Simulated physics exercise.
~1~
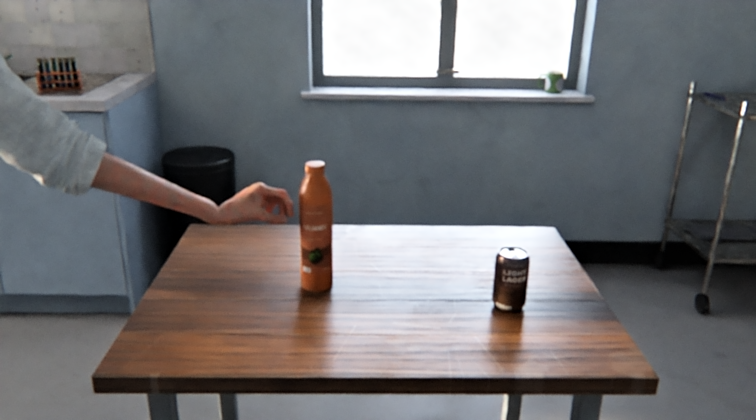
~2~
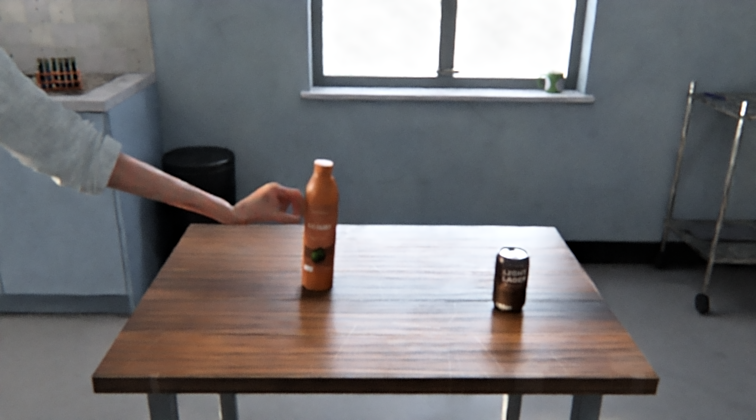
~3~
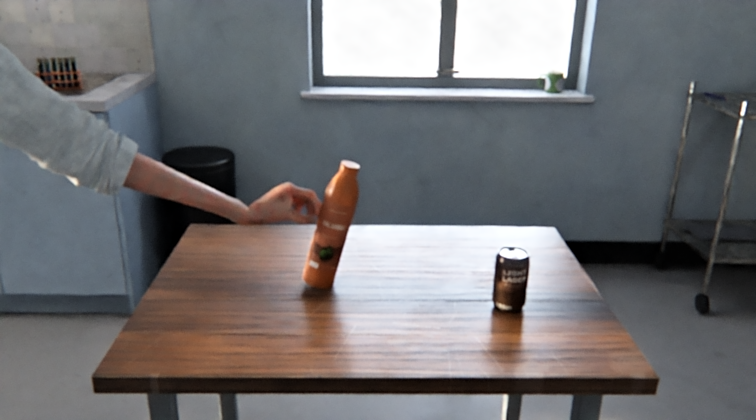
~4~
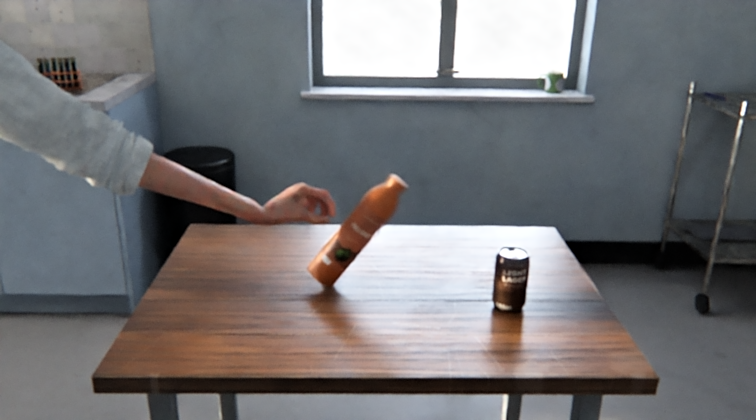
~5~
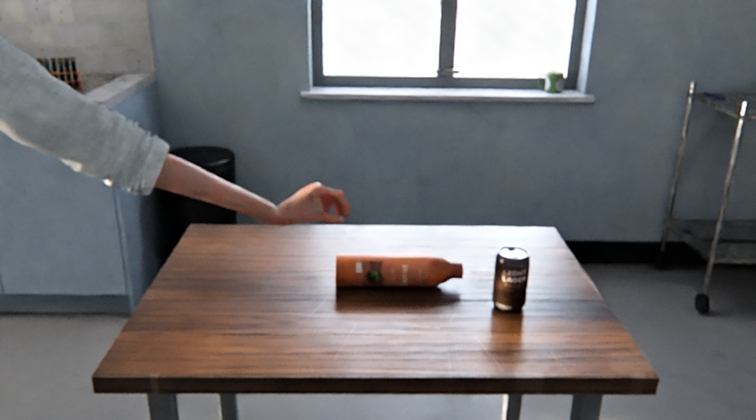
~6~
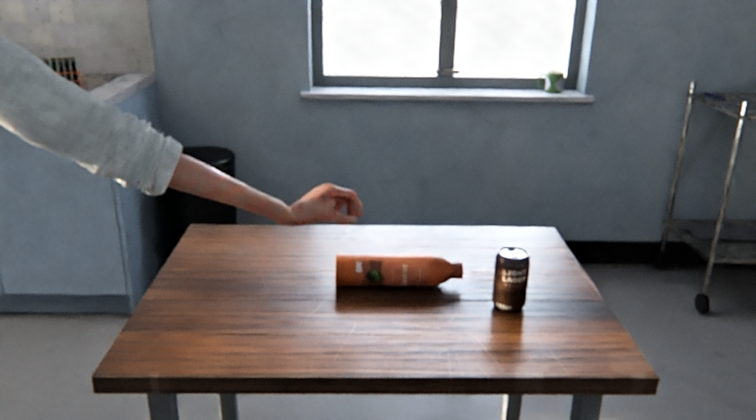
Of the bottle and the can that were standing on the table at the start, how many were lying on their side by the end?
One of them was lying on its side at the end, the orange bottle. The can was still standing.
